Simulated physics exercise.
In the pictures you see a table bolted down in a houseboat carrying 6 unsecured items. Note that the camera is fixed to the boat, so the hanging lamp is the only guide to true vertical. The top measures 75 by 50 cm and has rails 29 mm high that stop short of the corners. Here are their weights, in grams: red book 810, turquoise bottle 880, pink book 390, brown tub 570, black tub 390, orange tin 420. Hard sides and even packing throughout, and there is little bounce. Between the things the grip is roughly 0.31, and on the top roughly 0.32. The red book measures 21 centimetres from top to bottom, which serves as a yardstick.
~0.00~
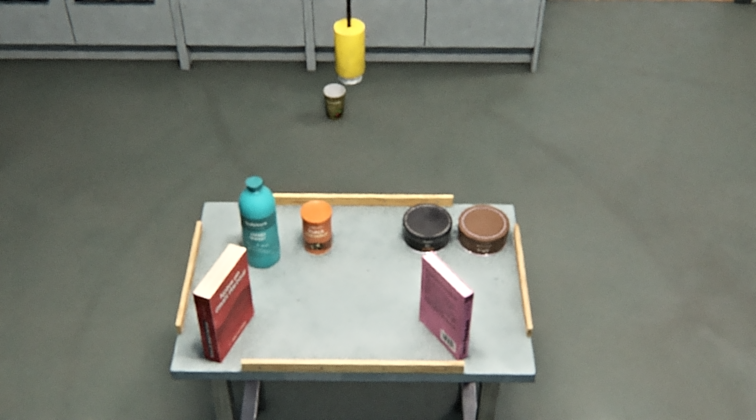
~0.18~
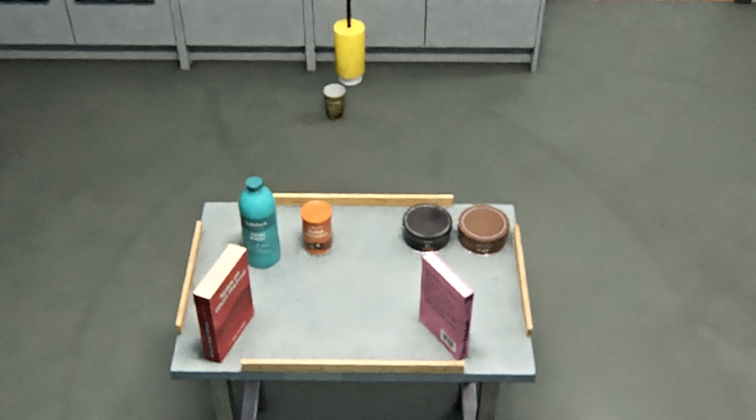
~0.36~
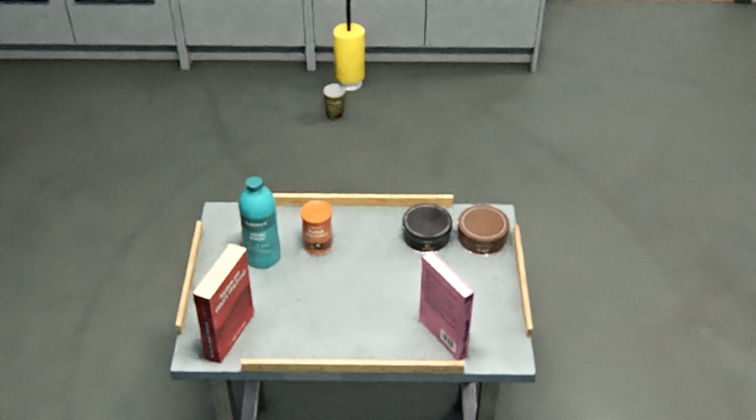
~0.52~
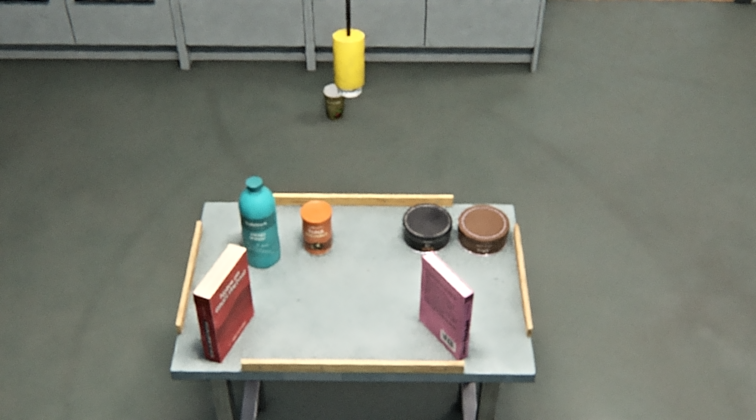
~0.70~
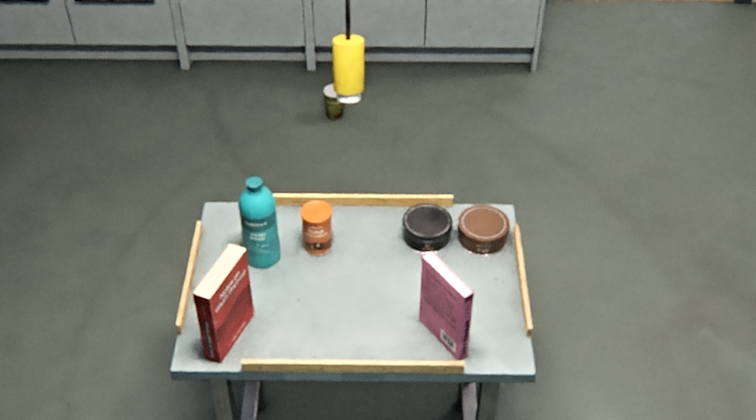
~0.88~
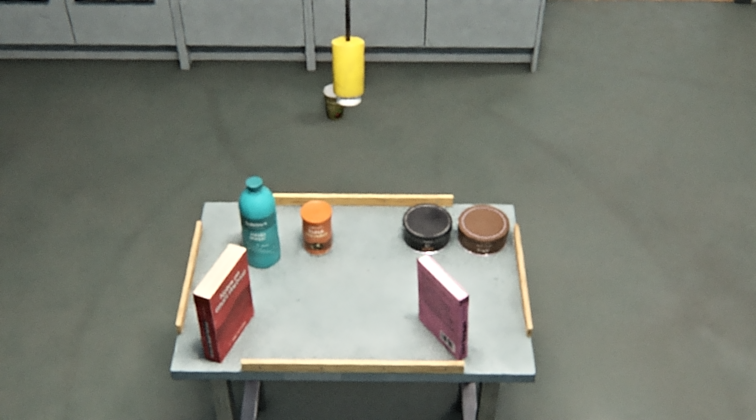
A pale grey table with low wooden rails stands on a dark floor before grey cabinets, seen from above and in front by a view fixed to the room. A turquoise bottle, orange tin, black tub and brown tub line the back, with red and pink books nearer. The hanging yellow lamp drifts gradually toward the viewer, partly covering a small cup, while the pink book shifts very slightly.
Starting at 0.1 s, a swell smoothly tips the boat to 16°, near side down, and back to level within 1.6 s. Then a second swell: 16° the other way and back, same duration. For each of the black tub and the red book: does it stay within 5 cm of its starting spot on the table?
Outcome: Black tub: In place. Red book: In place.
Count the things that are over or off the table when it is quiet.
Tally: 1.
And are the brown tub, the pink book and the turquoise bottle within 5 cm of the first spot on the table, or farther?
Here is how it goes: The brown tub remains near its start; next, the pink book moves off; last, the turquoise bottle remains near its start.
After 1.18 s, floor tilted 12°, near side down; pink book tipped 68° from how it sat.
After 1.38 s, floor tilted 6°, near side down; pink book on its side.
After 2.58 s, floor tilted 16°, far side down; pink book on its side.
After 2.78 s, floor tilted 12°, far side down; pink book on its side.
At rest (3.8 s), tipped over on the table, pink book; the other 5 in place, give or take 5 cm. In the last view, black tub near (427, 229), red book near (225, 304).
